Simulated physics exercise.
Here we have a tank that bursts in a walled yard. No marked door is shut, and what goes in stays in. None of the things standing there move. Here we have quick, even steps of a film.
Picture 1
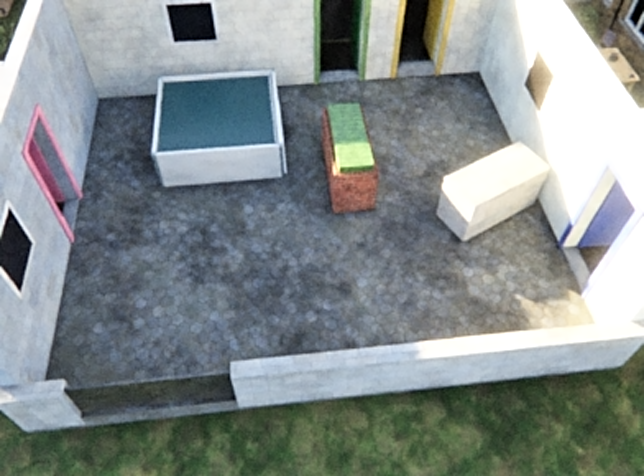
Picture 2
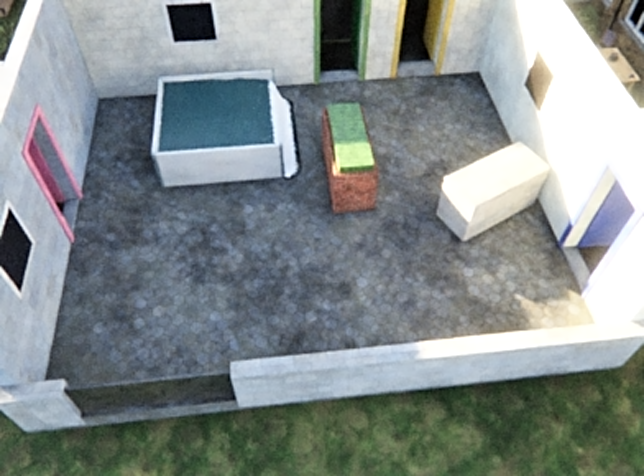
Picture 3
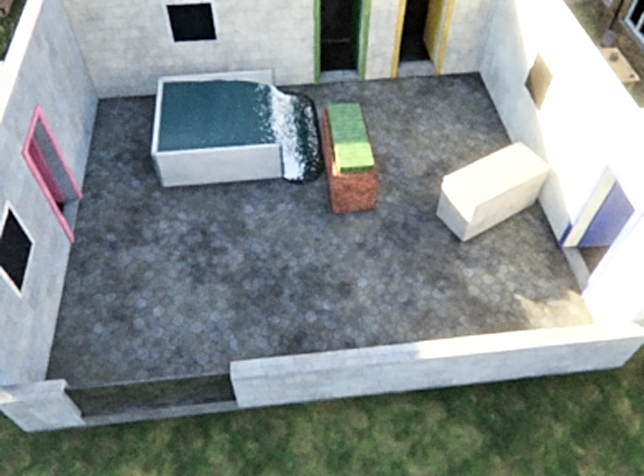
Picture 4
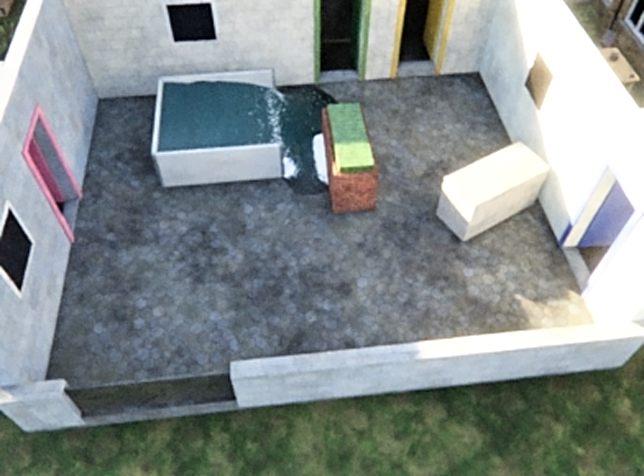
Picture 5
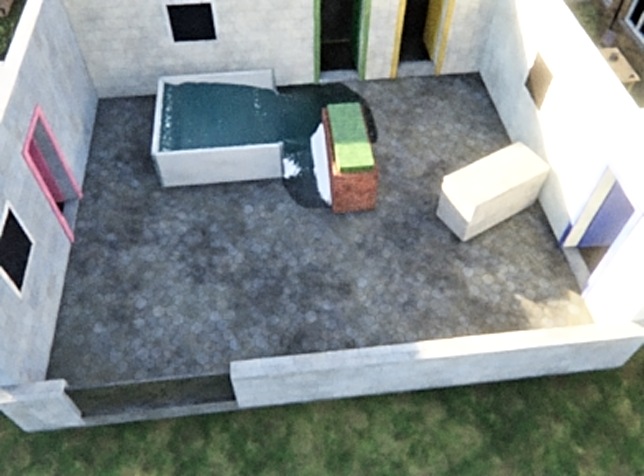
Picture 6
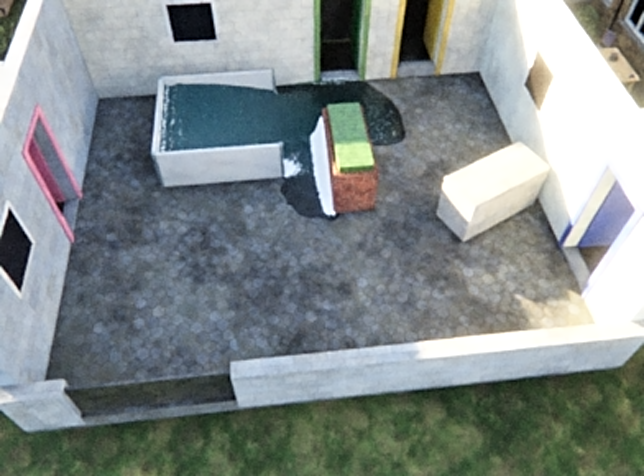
A pale-walled, roofless yard with a grey paved floor is seen from high above by a still camera, with grass outside. A white tank of dark teal water stands at the back left, beside a brick block topped with green and a cream block further right, with pink, green, yellow and blue doorways around. The tank's right side opens and water pours out, foams against the brick block and spreads around both its ends.
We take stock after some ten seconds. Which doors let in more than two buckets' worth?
The yellow door will let in an allowed amount; the pink door will let in an allowed amount; the green door will let in too much; the blue door will let in an allowed amount.
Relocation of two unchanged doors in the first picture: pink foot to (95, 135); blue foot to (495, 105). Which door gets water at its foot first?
Answer: The door marked green.
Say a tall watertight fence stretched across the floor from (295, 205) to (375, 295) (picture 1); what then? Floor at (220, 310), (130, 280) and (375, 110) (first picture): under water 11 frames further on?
Taking the points in turn, they are high and dry, high and dry and inundated.
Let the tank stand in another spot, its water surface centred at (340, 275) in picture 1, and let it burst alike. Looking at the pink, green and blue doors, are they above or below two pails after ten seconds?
So the pink one comes in lower, while the green one comes in lower and the blue one tops the limit.
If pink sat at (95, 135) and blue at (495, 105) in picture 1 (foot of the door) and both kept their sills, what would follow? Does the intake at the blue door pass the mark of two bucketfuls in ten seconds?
The blue door exceeds it.
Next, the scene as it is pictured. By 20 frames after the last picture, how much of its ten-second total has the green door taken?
Some 85 per cent.
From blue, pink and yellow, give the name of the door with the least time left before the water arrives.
My answer is the yellow door.
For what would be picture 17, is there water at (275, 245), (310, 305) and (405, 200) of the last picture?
As listed, the points end up soaked, soaked and high and dry.
A moment on, water covers 30 % of the floor; the yellow door wet at the sill, nothing in, the pink door not reached, the green door wet at the sill, nothing in, the blue door not reached.
Next, water covers 45 % of the floor; the yellow door wet at the sill, nothing in, the pink door not reached, the green door over two buckets in, the blue door not reached.
Then, water covers 55 % of the floor; the yellow door wet at the sill, nothing in, the pink door not reached, the green door far over two buckets in, the blue door wet at the sill, nothing in.
Later, water covers 75 % of the floor; the yellow door under two buckets in, the pink door wet at the sill, nothing in, the green door far over two buckets in, the blue door wet at the sill, nothing in.
In the end, water covers 95 % of the floor; the yellow door under two buckets in, the pink door wet at the sill, nothing in, the green door far over two buckets in, the blue door wet at the sill, nothing in.
